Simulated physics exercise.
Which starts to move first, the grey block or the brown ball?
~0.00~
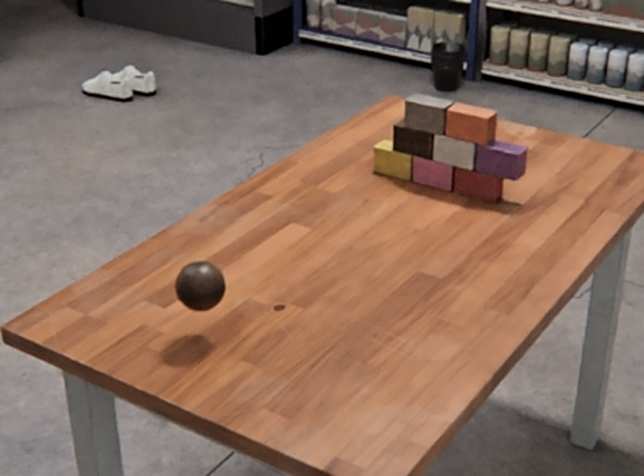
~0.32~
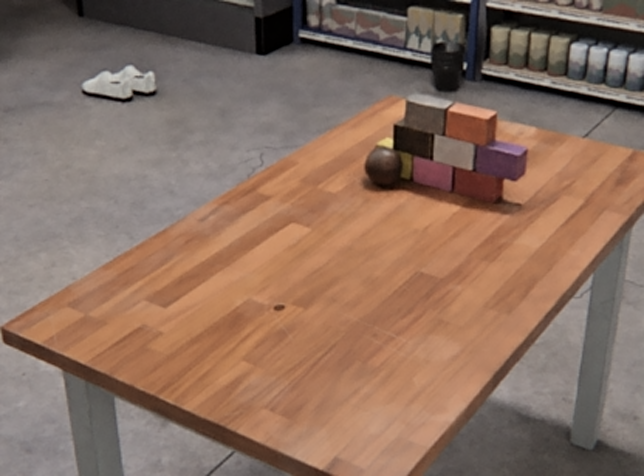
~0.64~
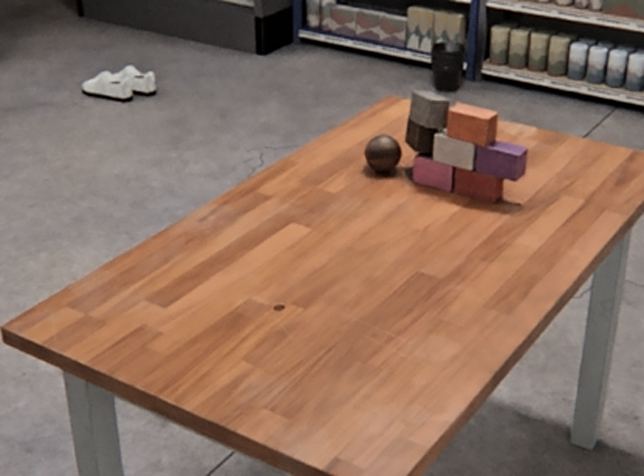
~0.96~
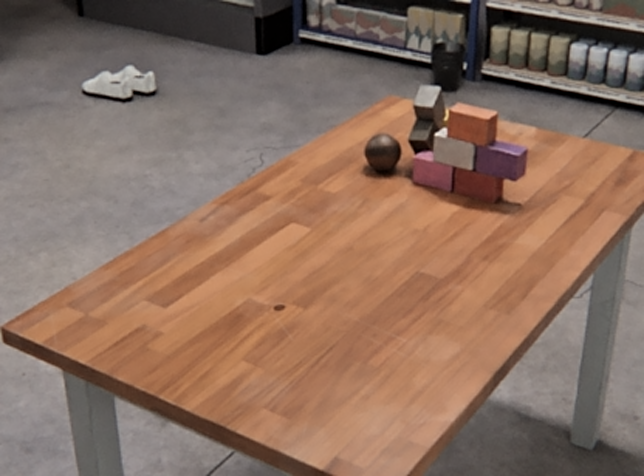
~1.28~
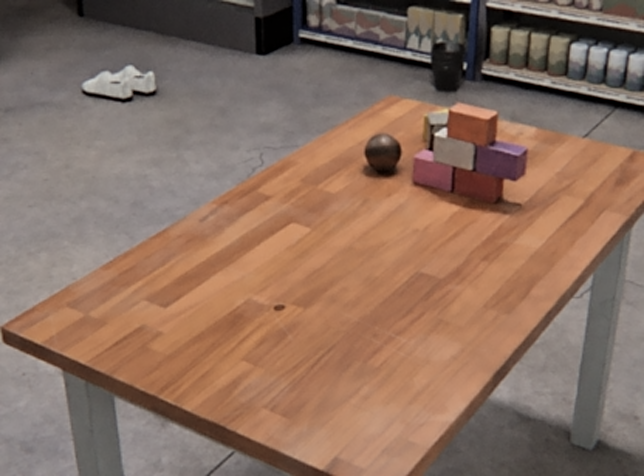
The brown ball moves first, flying toward the stack before the grey block begins to shift.
